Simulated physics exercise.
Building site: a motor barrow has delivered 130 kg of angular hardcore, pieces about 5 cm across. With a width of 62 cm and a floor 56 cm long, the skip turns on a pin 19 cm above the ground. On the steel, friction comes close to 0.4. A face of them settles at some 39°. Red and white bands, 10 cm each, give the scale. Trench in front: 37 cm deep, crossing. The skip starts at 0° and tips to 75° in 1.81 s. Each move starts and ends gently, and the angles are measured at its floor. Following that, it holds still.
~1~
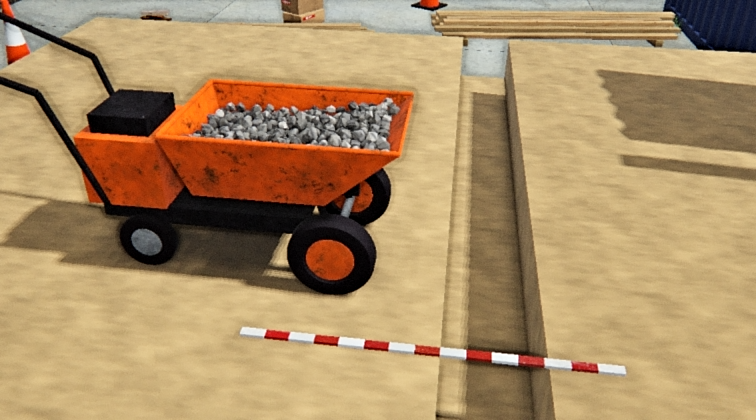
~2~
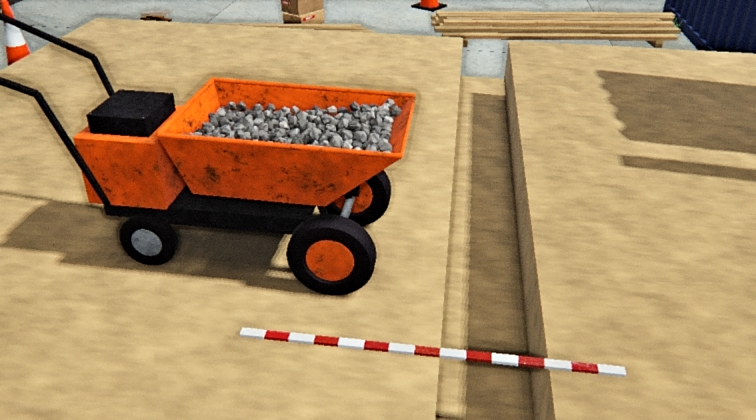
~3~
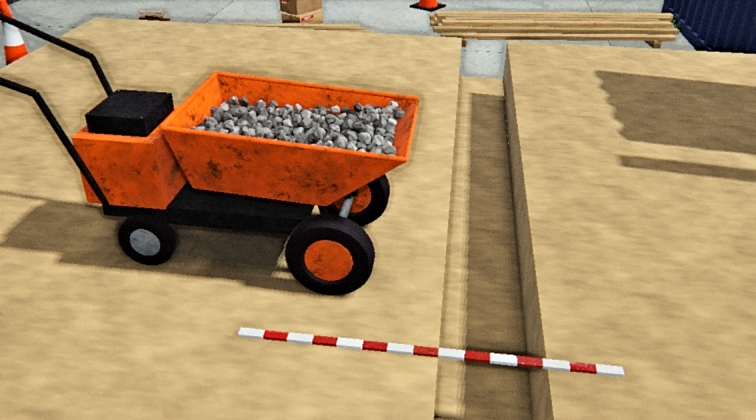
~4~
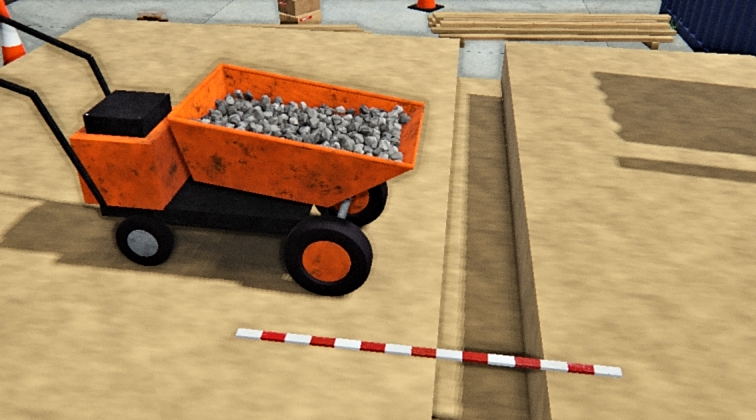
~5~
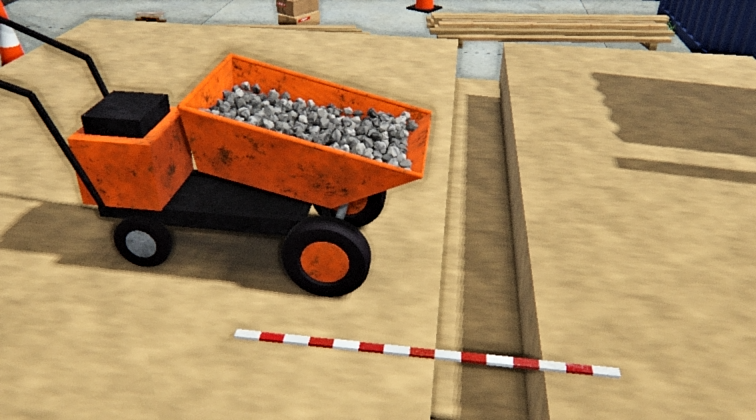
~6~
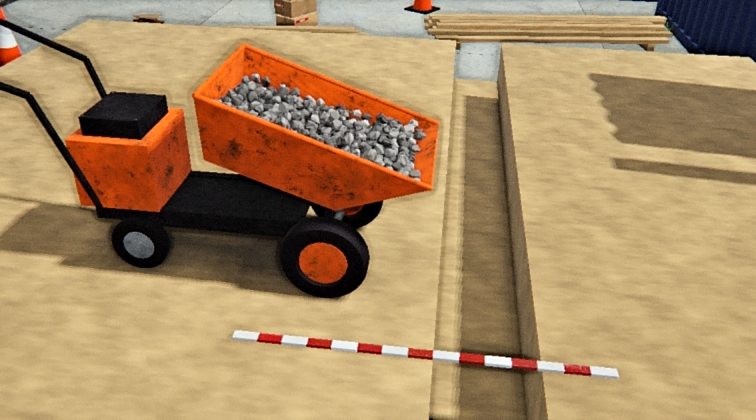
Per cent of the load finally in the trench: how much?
Approx. 100 %.
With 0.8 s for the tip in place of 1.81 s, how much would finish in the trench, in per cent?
That works out at about 95 in a hundred.
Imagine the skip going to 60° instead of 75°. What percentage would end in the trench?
Then close to 80 per cent.
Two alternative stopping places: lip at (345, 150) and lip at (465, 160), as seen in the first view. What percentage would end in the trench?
That gives roughly 65 per cent and roughly 30 per cent.
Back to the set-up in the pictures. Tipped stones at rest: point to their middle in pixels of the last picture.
I'd put it close to (487, 318).
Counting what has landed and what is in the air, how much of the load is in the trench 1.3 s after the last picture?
70 per cent or so by then.
Then, 0.8 s after the last picture the floor is at 63°, 100 % in the skip; the foremost stones are at (472, 237).
Then, 1.3 s after the last picture the floor is at 75°, 32 % in the skip, 68 % in the trench; the foremost stones are at (519, 310).
Then, 1.7 s after the last picture the floor is at 75°, 6 % in the skip, 94 % in the trench; the foremost stones are at (517, 305).
Then, 3.6 s after the last picture the floor is at 75°, 0 % in the skip, 100 % in the trench; the foremost stones are at (518, 308).
